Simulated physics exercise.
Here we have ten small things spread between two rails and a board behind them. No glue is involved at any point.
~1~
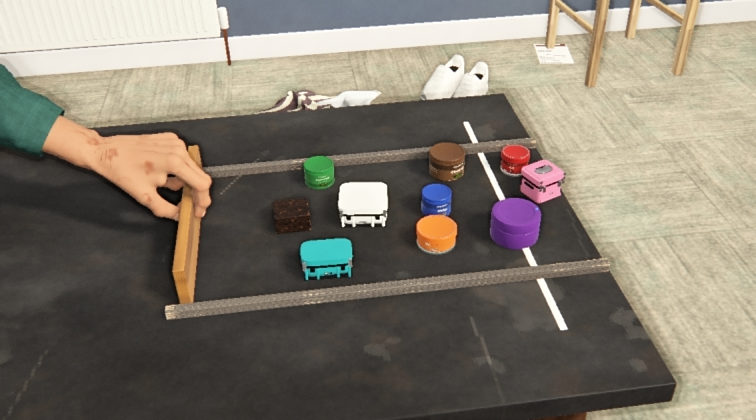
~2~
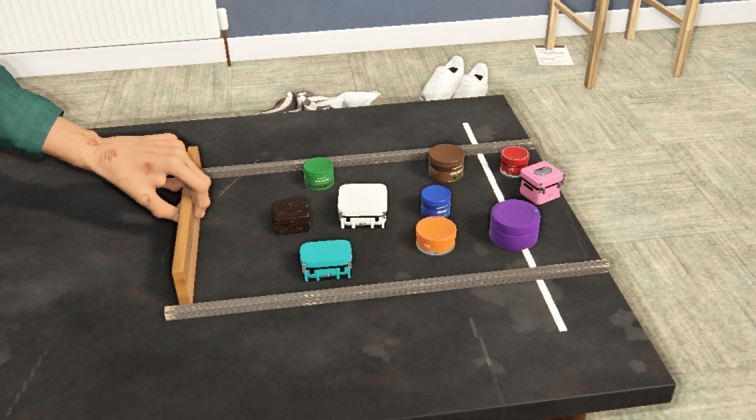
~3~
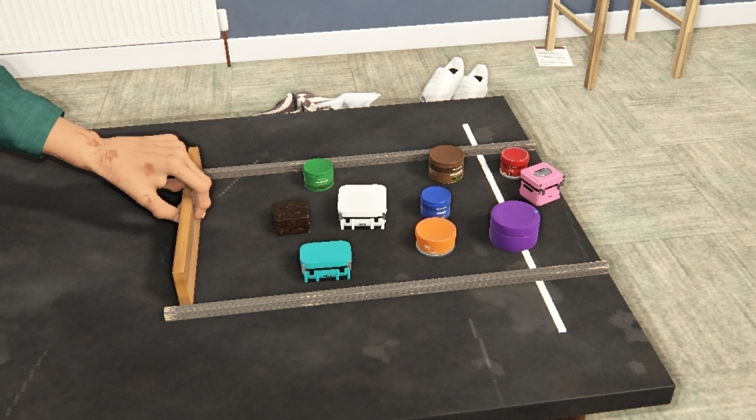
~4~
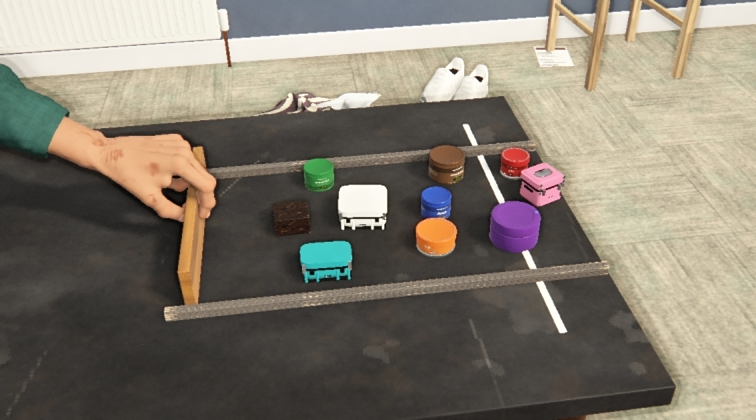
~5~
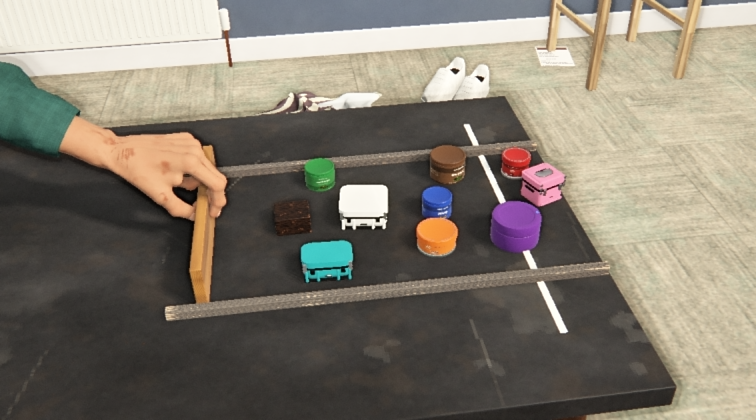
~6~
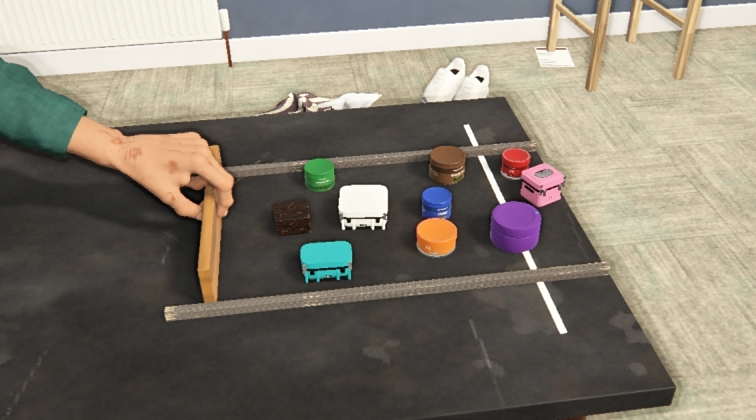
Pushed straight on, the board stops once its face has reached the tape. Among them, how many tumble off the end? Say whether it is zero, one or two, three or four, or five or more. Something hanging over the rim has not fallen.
Well, what drops off the end works out to three or four of them.
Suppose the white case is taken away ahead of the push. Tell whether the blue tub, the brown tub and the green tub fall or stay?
Blue tub: Still there. Brown tub: Still there. Green tub: Still there.
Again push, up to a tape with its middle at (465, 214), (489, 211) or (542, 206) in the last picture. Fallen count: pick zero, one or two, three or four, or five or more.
Taking the three places in turn, it would be either one or two; just one or two; 5 or more.
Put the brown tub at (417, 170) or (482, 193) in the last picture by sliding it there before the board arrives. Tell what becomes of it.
Place by place, it holds its place, then goes down.
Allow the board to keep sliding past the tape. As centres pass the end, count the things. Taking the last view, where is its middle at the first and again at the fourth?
For the first, roughly (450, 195); for the next, roughly (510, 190).
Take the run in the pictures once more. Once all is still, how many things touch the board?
The count is 4.
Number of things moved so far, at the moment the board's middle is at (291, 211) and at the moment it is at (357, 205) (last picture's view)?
By then 1, and 5.
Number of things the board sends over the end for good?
The figure is 3, exactly.
A little later, none off yet; pink case at rest near (542, 186); red pot at rest near (515, 164); purple lid at rest near (515, 227).
Next, none off yet; pink case at rest near (542, 186); red pot at rest near (515, 164); purple lid moving near (524, 224).
When it is over, the number that fall off is three or four; down, blue tub, red pot and pink case.
